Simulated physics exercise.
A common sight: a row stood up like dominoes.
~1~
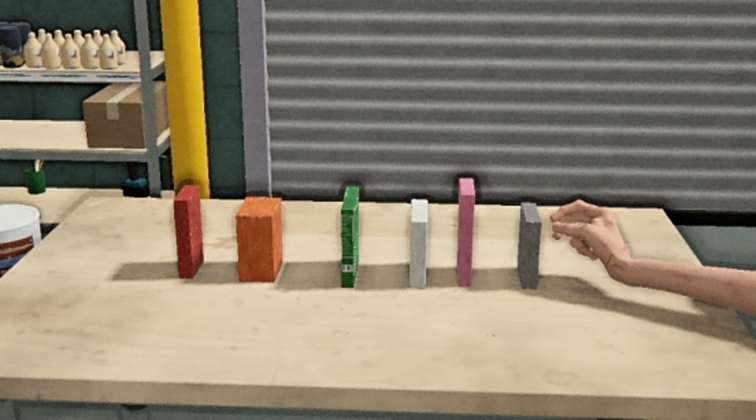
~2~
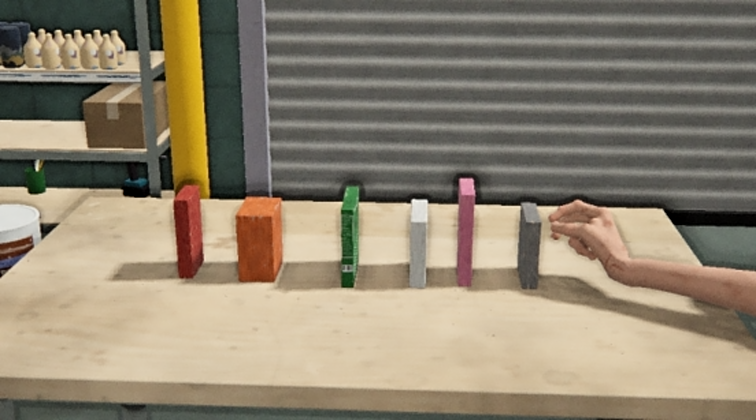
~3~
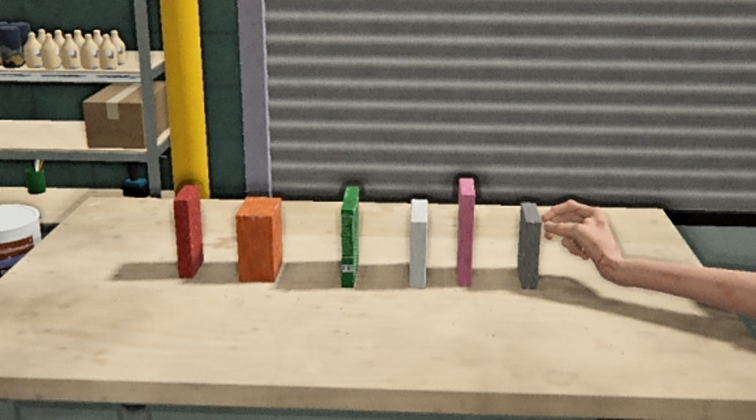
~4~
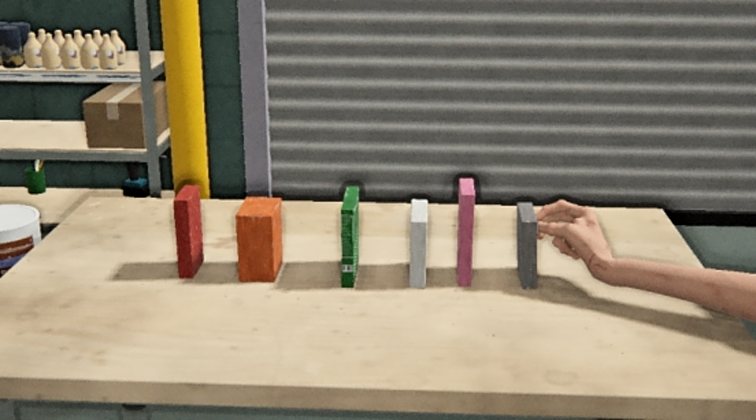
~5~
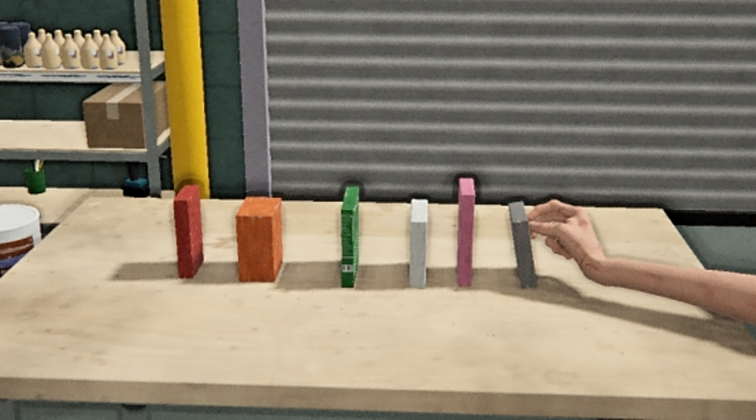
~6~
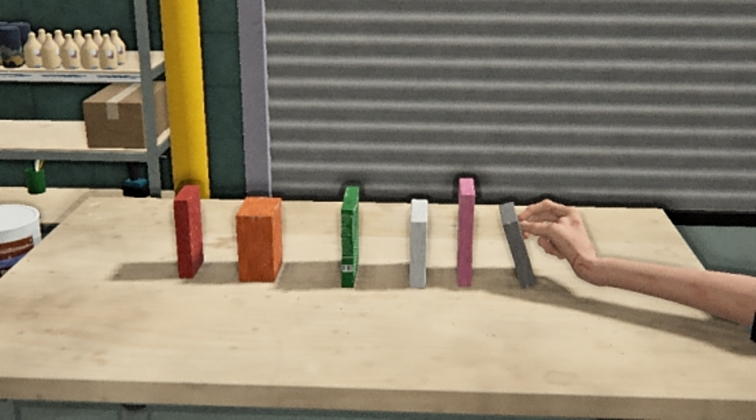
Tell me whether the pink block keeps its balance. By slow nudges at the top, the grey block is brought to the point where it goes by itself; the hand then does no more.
It does not stay up.
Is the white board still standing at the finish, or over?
In the end, the white board comes down.
Then, 0.30 s on from there, grey block 81° over; pink block turned 23° from how it was put near (441, 233); white board turned 4° from how it was put.
Then, 0.50 s on from there, grey block 90° over; pink block turned 70° from how it was put near (408, 252); white board turned 71° from how it was put; green packet turned 9° from how it was put.
Then, 0.60 s on from there, grey block 90° over; pink block turned 67° from how it was put near (399, 249); white board on its side; green packet turned 34° from how it was put.
In the end, toppled on the table, green packet, white board and pink block; orange block unmoved. At the end, from the last picture's camera, pink block near (394, 254).
